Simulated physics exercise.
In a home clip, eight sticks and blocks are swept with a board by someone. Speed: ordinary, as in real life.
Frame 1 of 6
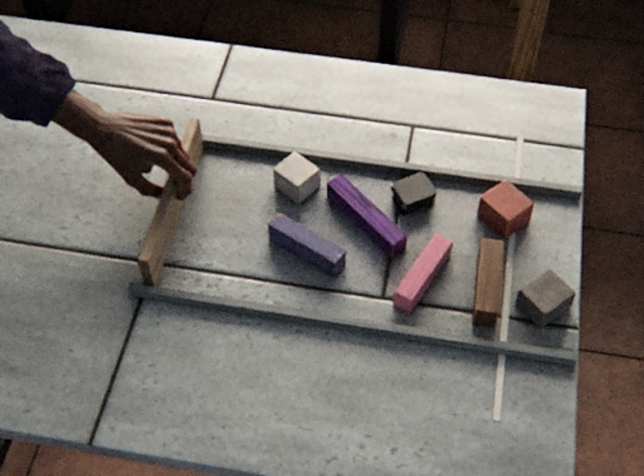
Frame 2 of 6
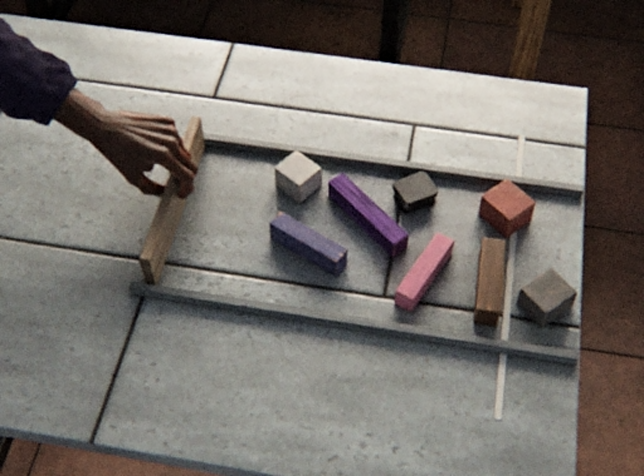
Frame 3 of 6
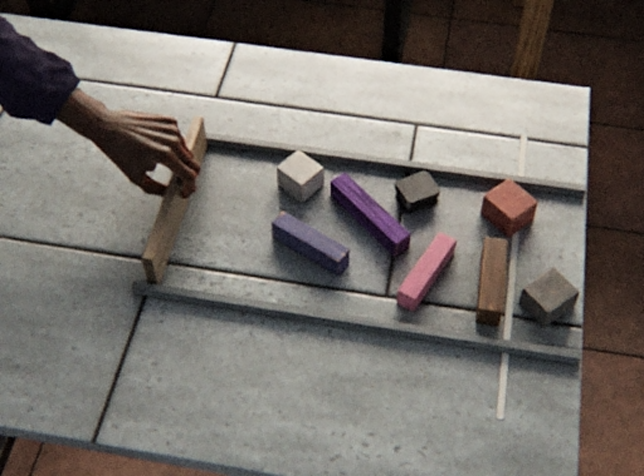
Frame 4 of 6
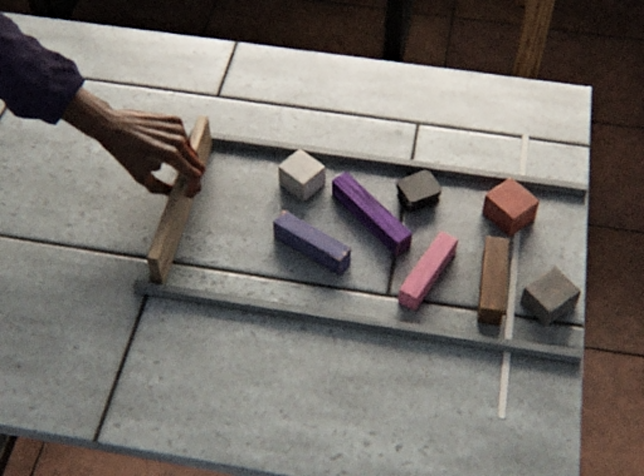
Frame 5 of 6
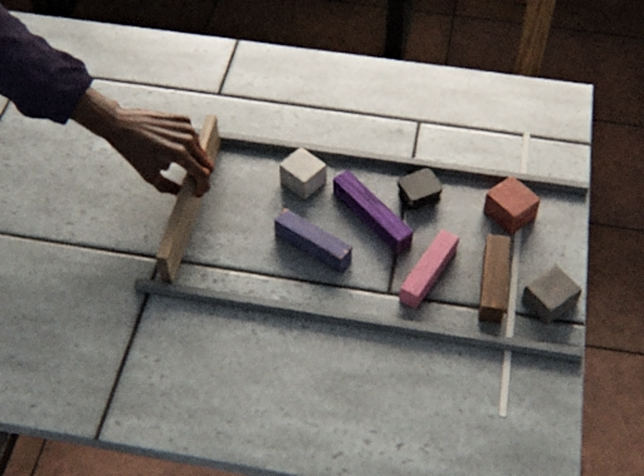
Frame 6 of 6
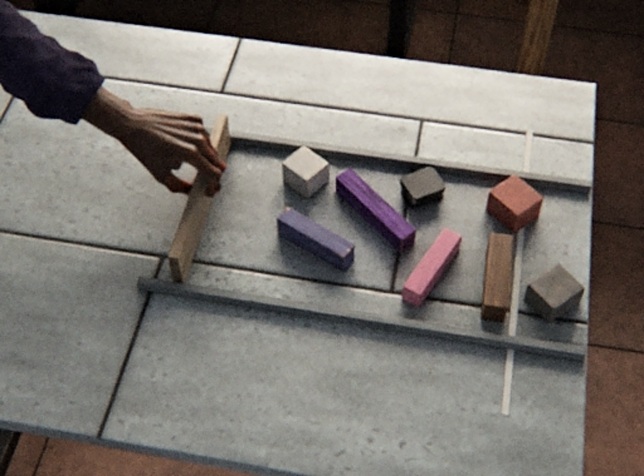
A person's hand, in a dark purple sleeve, grips an upright wooden board at the left of a grey tiled table, seen from above at an angle. Between two long rails lie white, black, red and grey blocks among purple, violet-blue, pink and brown sticks, with a pale strip of tape crossing near the right. The hand slides the board slightly rightward while the pieces stay put and the view drifts a little.
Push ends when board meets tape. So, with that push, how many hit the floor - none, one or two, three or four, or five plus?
You'd see three or four pieces leave the end and fall.
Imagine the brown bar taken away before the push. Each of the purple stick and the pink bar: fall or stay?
Outcome for the purple stick: It stays; for the pink bar: It stays.
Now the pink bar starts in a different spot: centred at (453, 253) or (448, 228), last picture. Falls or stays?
First place: It does not drop; second place: It does not drop.
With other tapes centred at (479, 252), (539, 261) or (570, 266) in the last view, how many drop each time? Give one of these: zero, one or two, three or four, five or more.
In the order the places were given: Either one or two, three to four, five or more.
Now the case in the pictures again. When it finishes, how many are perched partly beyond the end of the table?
I'd say 1 of them.
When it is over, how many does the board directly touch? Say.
Count recorded: 2.
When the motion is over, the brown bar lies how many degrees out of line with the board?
Roughly 20 degrees.
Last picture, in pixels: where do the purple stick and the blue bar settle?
Roughly (563, 237), and the other roughly (527, 289).
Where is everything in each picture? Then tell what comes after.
Grey block (545, 299); red block (505, 209); brown bar (489, 282); board (173, 200); tape (510, 264), in the first picture.
Red block (507, 208); purple stick (367, 214), in the second picture.
Brown bar (492, 281); white block (300, 176), in the third picture.
Grey block (550, 296); black case (419, 192), in the fourth picture.
Red block (512, 205); board (190, 197), in the fifth picture.
Grey block (554, 293); red block (514, 204); brown bar (497, 277); board (202, 196); tape (519, 258), in the sixth picture.
Early on, none off yet; grey block at rest near (554, 293); red block at rest near (514, 204); brown bar at rest near (497, 277).
A while later, none off yet; grey block at rest near (554, 293); red block travelled about its own width near (545, 209); brown bar at rest near (497, 277).
Finally, the number that fall off is three or four; lost, black case, red block and grey block.
